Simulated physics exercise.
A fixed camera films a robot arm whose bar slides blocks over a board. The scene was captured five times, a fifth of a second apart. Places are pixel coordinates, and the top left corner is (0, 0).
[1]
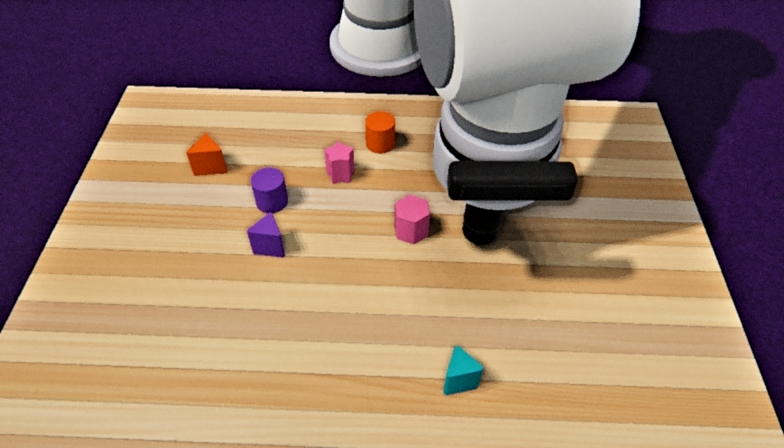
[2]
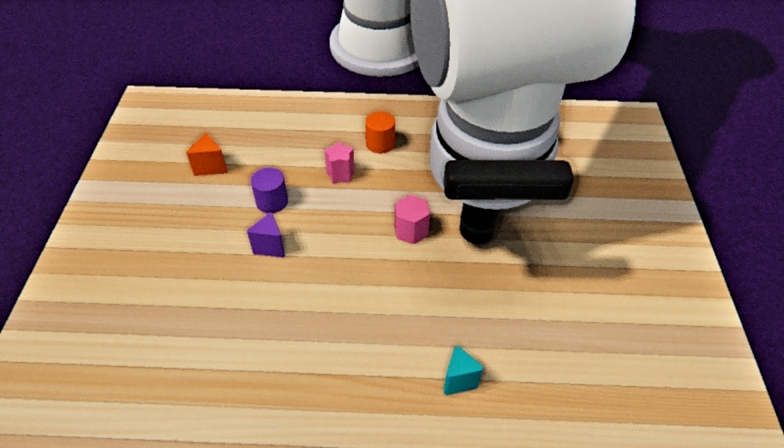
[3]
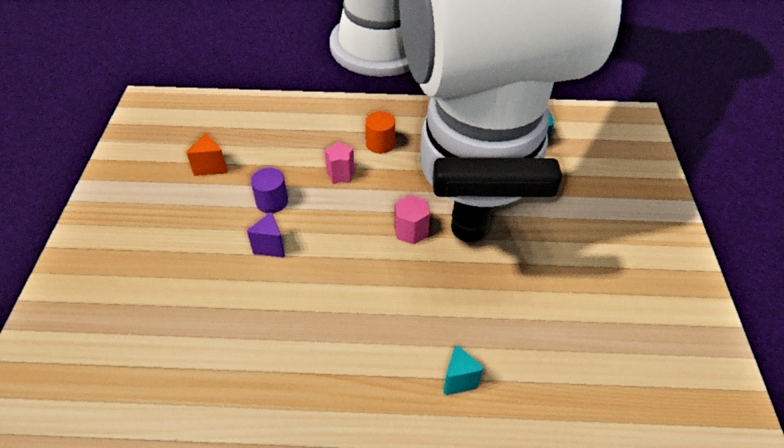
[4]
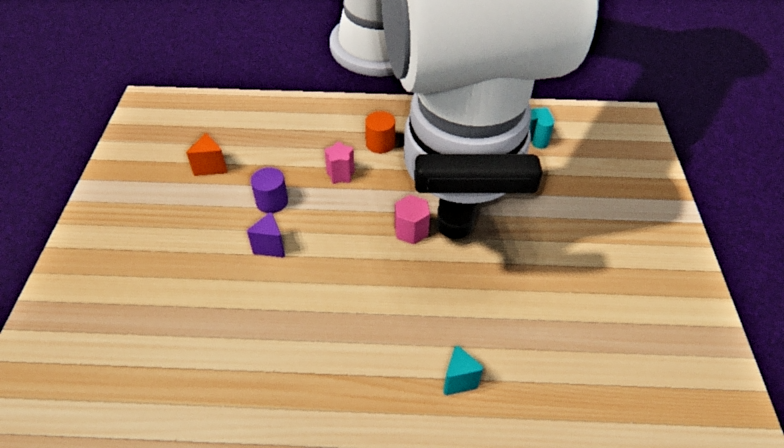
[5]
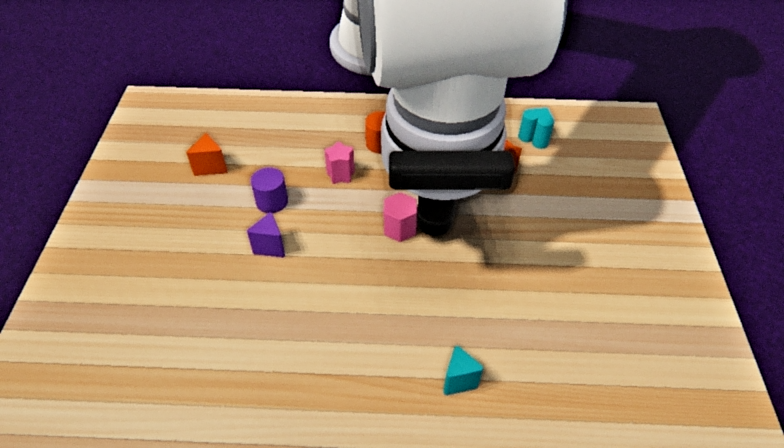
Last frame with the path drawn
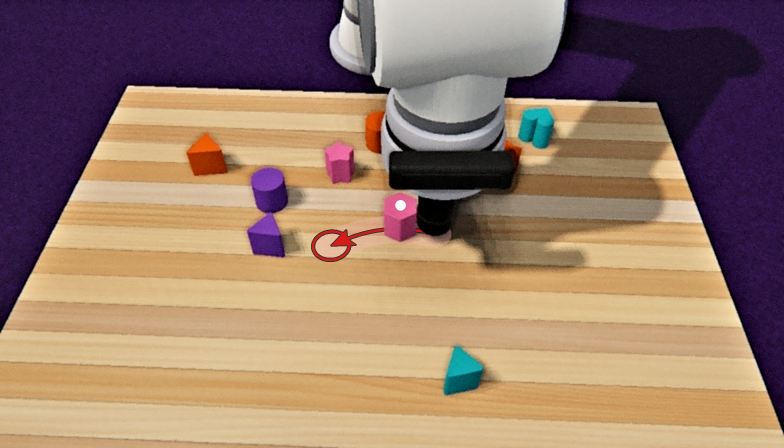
On a striped wooden tabletop, a robot arm moving its black tip slowly left, then nudging a pink six-sided block slightly left.
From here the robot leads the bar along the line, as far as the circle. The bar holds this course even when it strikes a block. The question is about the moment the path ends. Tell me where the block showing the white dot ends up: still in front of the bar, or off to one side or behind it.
Slid away.
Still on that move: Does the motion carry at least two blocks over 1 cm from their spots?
I'd say no.
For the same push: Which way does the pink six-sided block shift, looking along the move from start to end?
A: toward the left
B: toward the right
The answer is B.
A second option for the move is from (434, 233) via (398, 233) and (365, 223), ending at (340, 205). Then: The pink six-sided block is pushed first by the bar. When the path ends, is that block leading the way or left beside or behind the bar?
It is driven along in front.
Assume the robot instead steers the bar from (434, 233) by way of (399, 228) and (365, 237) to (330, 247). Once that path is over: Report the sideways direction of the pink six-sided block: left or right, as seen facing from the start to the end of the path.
Its sideways move is to the right.
The drawn path runs from (434, 233) by way of (399, 229) and (364, 233) to (331, 245); the dot is on the pink six-sided block.
On the path given first. One third of the way, bar at (399, 219); pink six-sided block at (366, 199), turned 15° clockwise.
Two thirds of the way, bar at (362, 224); pink six-sided block at (333, 196), turned 50° clockwise.
At the end, bar at (330, 236); purple triangle not moved; pink six-sided block at (320, 196), turned 90° clockwise.
